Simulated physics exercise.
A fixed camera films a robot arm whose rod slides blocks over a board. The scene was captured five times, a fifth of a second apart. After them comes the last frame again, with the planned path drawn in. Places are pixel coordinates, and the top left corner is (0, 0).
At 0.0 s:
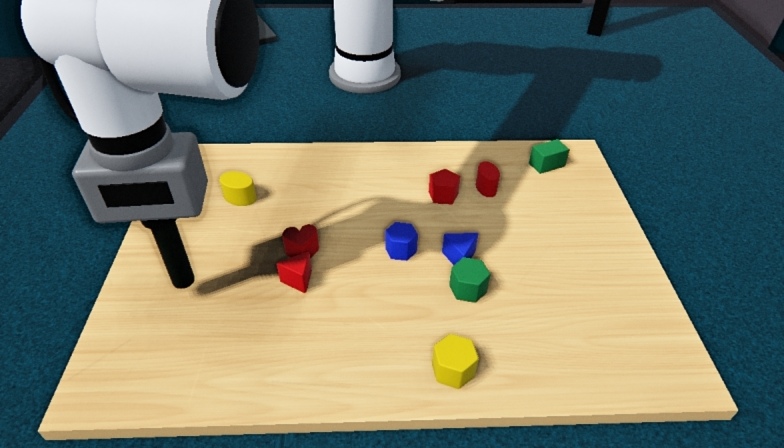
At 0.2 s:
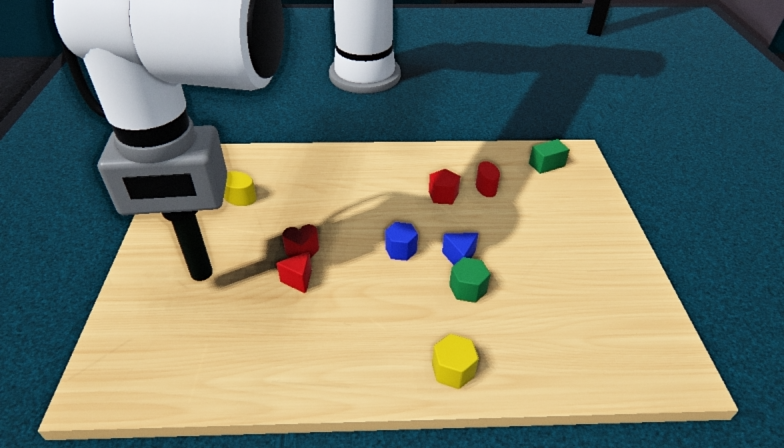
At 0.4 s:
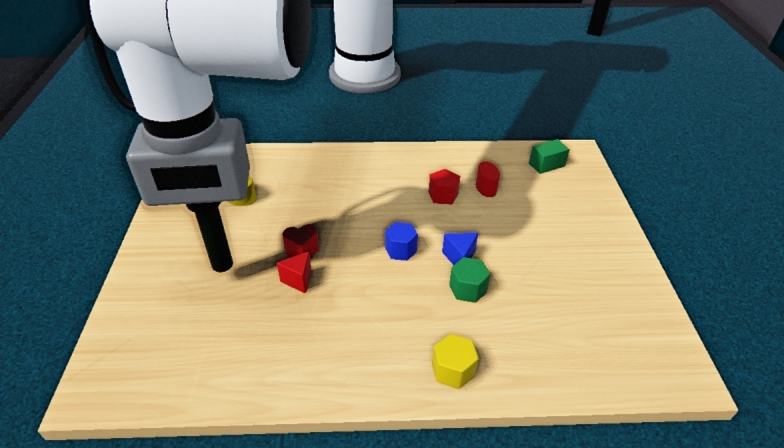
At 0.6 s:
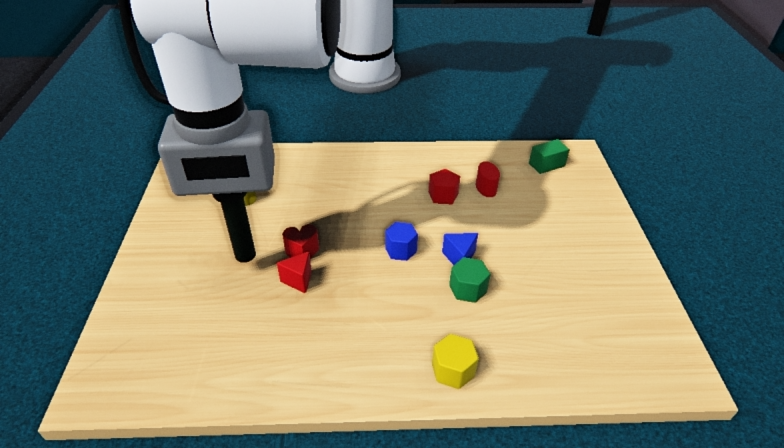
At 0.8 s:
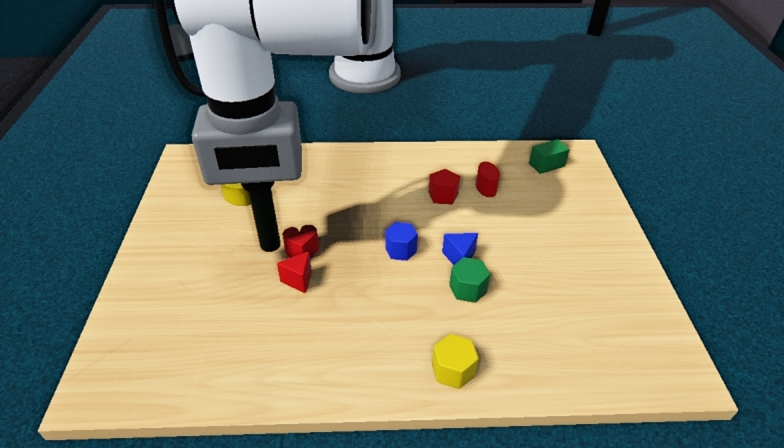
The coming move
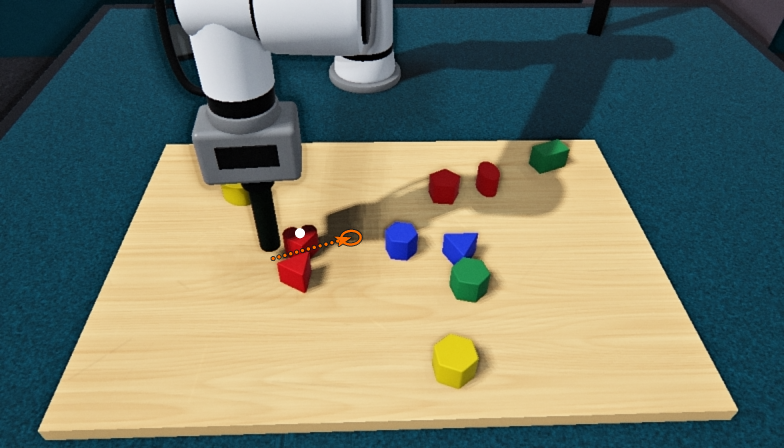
At the start, a white and gray robot arm holds a black rod over the left side of a wooden board scattered with colored blocks. The arm moves the rod steadily right and slightly away, passing in front of a yellow block, until its tip is beside the red heart block, while the blocks stay still.
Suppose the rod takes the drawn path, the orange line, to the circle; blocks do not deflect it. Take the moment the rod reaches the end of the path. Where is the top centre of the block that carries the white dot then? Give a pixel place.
Its top middle: (370, 227).
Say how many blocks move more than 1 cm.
My best guess is that a single block moves over 1 cm.
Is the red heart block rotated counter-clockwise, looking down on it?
I expect not.
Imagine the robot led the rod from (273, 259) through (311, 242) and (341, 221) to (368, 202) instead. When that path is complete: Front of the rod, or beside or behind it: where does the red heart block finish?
As far as I can tell, the red heart block has dropped away to the side or behind.
Path on the board, straight from (273, 259) to (351, 238); the dot is on the red heart block.
The first path, step by step. One third of the way, rod at (298, 238); red heart block at (323, 229), turned 15° clockwise.
Two thirds of the way, rod at (325, 231); red heart block at (348, 227), turned 45° clockwise.
At the end, rod at (350, 224); red triangular block in place; red heart block at (370, 227), turned 90° clockwise.
